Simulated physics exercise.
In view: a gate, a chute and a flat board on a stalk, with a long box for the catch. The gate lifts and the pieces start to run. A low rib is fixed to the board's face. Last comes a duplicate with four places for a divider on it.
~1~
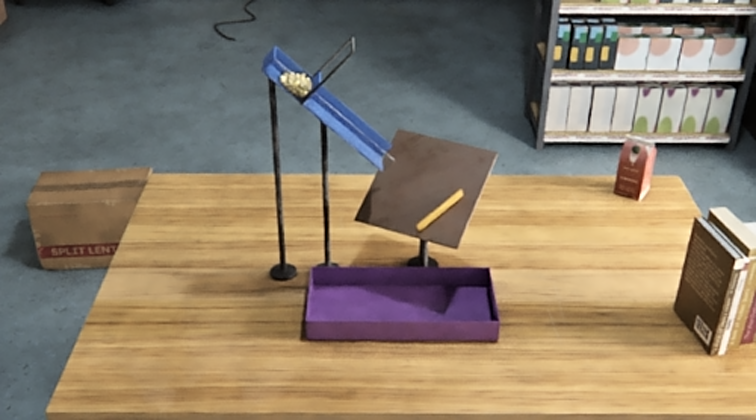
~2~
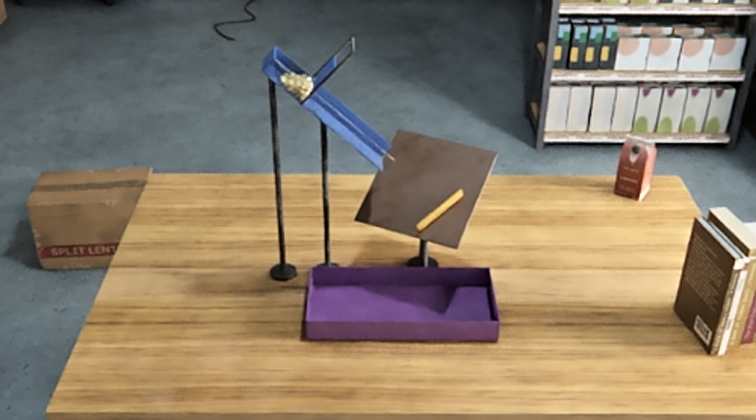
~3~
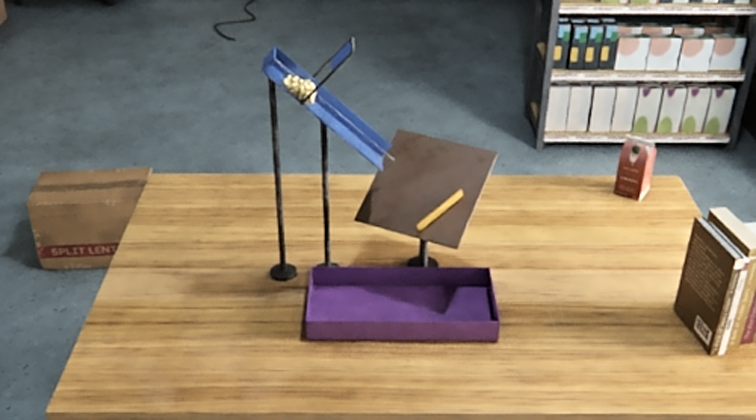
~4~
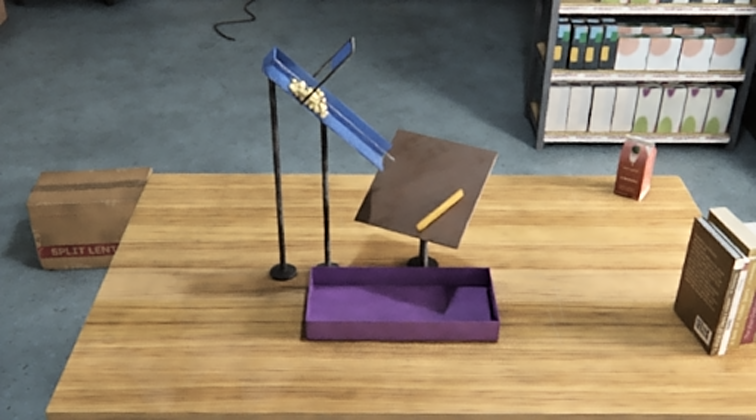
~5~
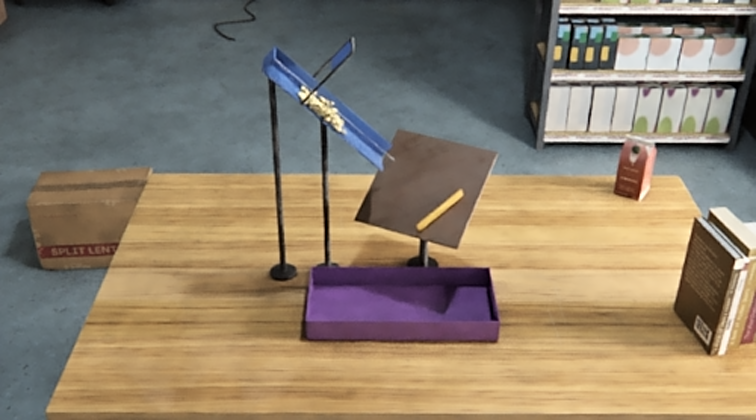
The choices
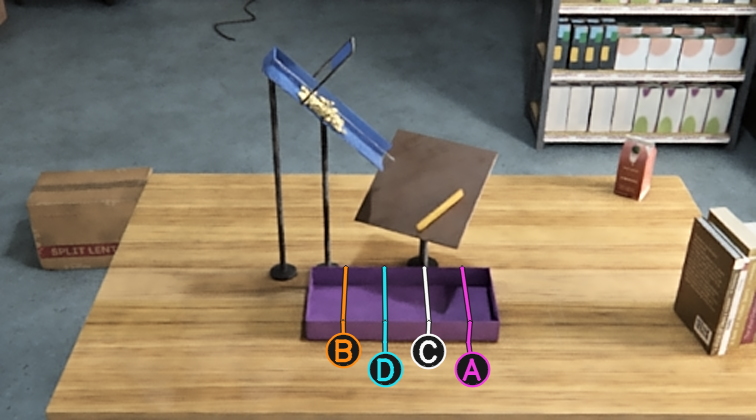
On a wooden table, pale pieces sliding down a blue chute toward a tilted brown board, above an empty purple box.
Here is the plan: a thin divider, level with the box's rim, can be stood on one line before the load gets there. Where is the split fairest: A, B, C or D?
It is D.
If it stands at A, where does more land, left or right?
Left.
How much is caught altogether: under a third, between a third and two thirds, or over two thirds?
Over two thirds.
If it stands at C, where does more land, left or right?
The left side.
On the marked copy, line A crosses the front rim at (469, 321); line B crosses the front rim at (343, 321); line C crosses the front rim at (428, 321); line D crosses the front rim at (385, 321).
If A is chosen, of what is caught, the whole lot on the left of the divider, none at all on the right.
If B is chosen, of what is caught, none at all on the left of the divider, the whole lot on the right.
If C is chosen, of what is caught, the whole lot on the left of the divider, none at all on the right.
If D is chosen, of what is caught, close to two thirds on the left of the divider, close to a third on the right.
